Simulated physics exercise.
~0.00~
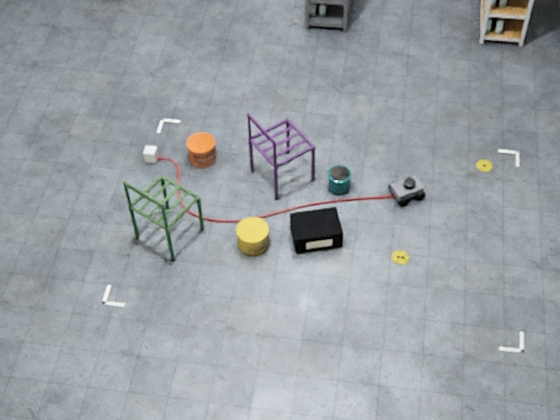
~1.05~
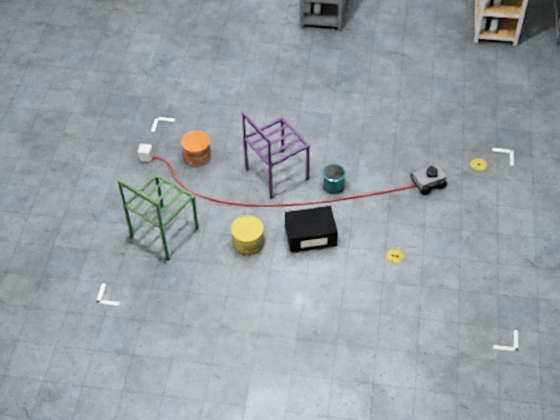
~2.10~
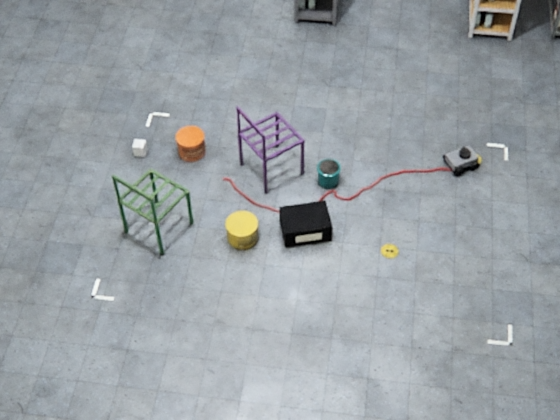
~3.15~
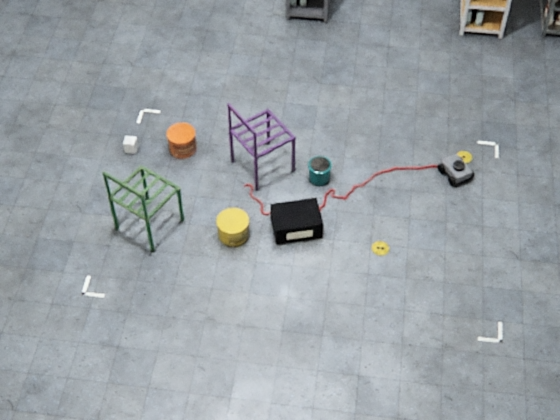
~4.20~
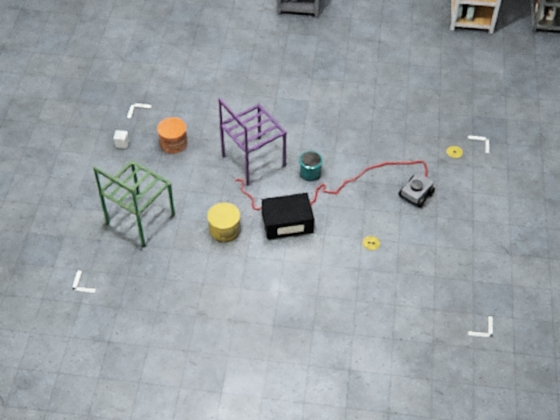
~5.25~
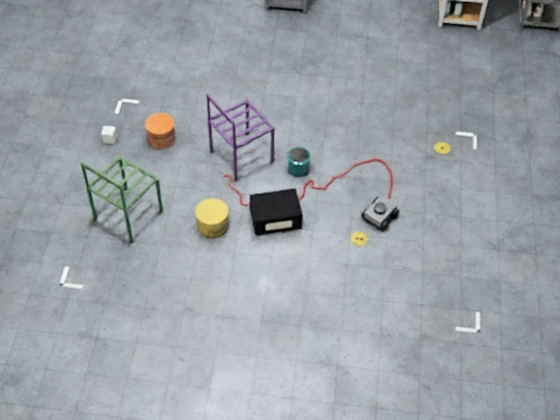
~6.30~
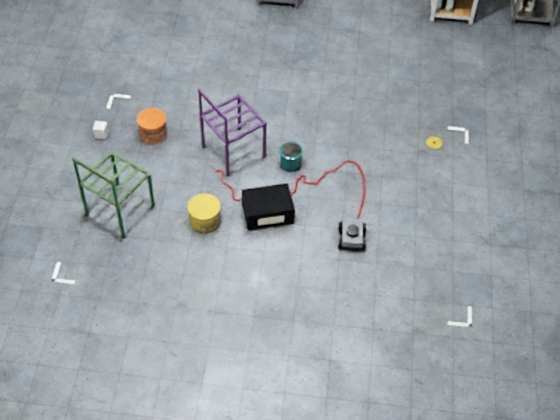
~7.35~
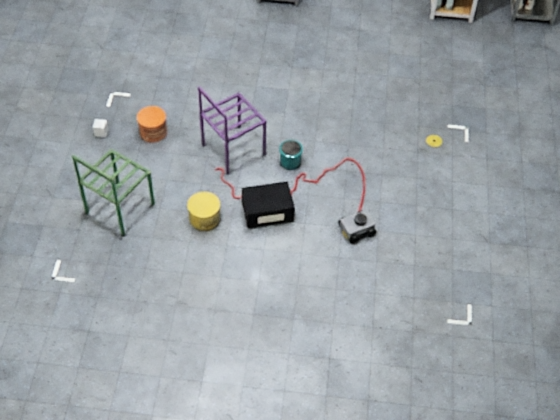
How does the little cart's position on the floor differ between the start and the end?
At the start the cart stood to the right of the teal pot, above the lower yellow mark. By the end it was lower down, sitting over that mark to the right of the black carton.
